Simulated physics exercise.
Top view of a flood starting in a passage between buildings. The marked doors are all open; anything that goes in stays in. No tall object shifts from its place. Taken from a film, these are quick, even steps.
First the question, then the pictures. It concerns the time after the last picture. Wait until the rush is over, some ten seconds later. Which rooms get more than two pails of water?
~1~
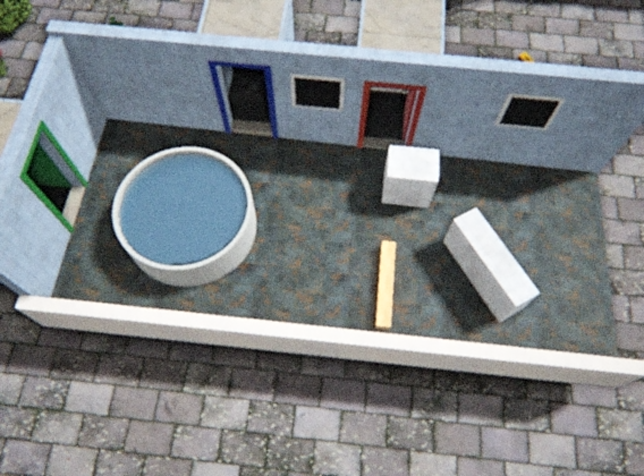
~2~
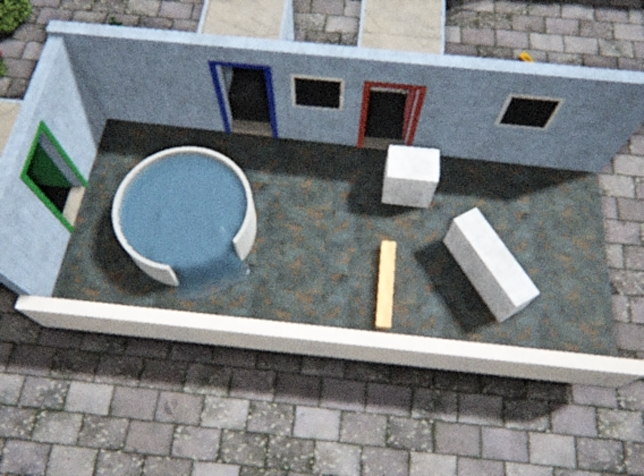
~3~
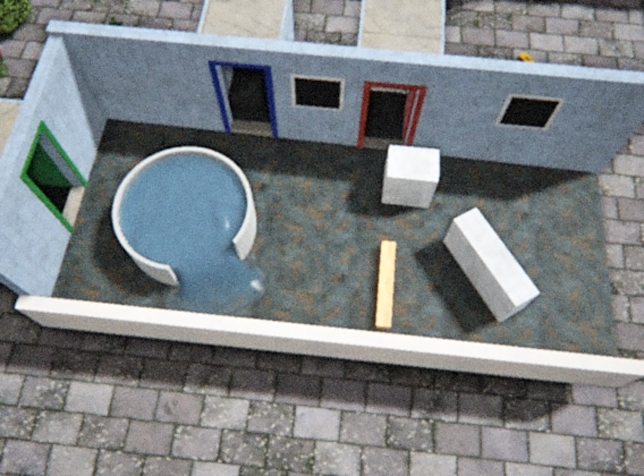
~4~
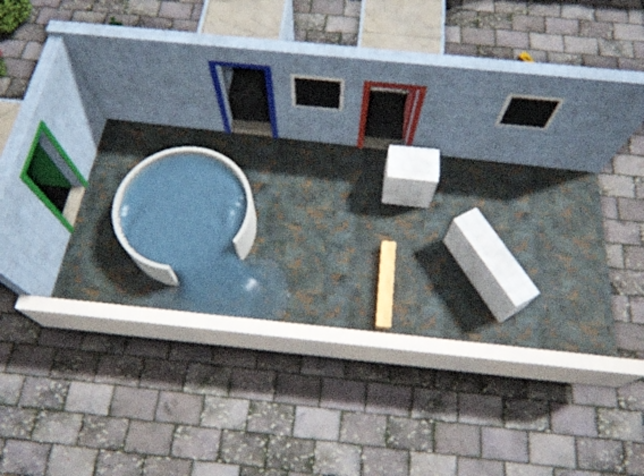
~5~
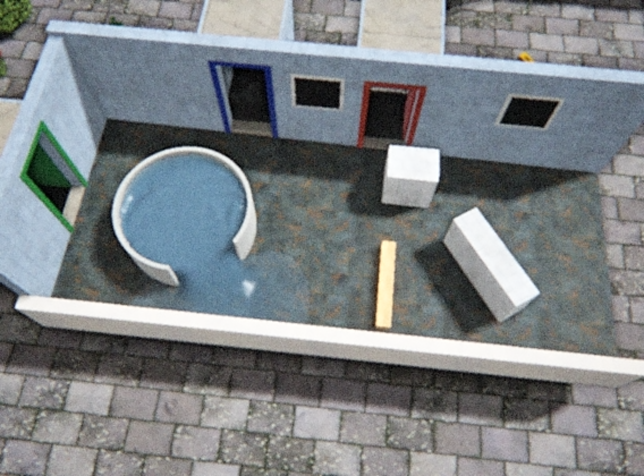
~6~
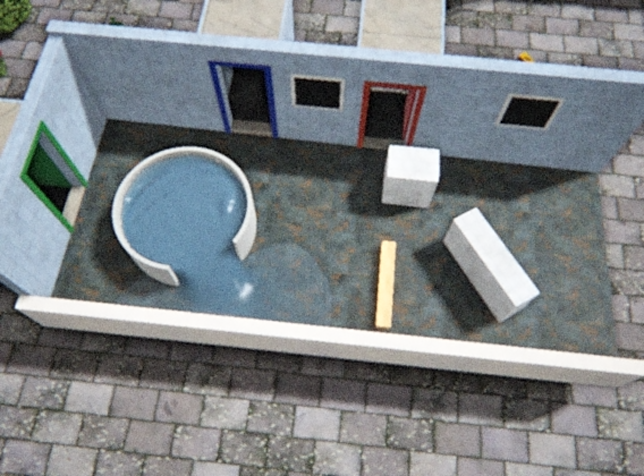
My prediction: Red door: Surpasses it; blue door: Never surpasses it; green door: Never surpasses it.
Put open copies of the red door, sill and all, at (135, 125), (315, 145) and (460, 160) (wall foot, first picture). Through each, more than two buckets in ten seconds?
In order: Exceeds it, exceeds it, falls short.
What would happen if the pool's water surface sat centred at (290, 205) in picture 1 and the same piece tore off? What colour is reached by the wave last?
Answer: The blue-painted one.
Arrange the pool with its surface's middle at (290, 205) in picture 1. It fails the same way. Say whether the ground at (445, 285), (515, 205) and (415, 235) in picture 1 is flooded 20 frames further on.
In turn: Wet, free of water, awash.
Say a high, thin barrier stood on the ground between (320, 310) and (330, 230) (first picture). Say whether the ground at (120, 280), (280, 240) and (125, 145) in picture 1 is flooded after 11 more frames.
As listed: Awash, wet, no water.
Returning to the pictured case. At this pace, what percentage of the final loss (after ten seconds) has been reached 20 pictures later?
Estimate: Some 15 %.
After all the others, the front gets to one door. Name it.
It's the door marked blue.
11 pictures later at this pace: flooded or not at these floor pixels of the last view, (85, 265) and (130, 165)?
Submerged, then untouched.
A moment on, water covers 25 % of the floor; the red door not reached, the blue door not reached, the green door not reached.
Next, water covers 40 % of the floor; the red door not reached, the blue door not reached, the green door wet at the sill, nothing in.
Then, water covers 65 % of the floor; the red door over two buckets in, the blue door not reached, the green door under two buckets in.
Later, water covers 85 % of the floor; the red door far over two buckets in, the blue door wet at the sill, nothing in, the green door under two buckets in.
In the end, water covers 85 % of the floor; the red door far over two buckets in, the blue door wet at the sill, nothing in, the green door under two buckets in.
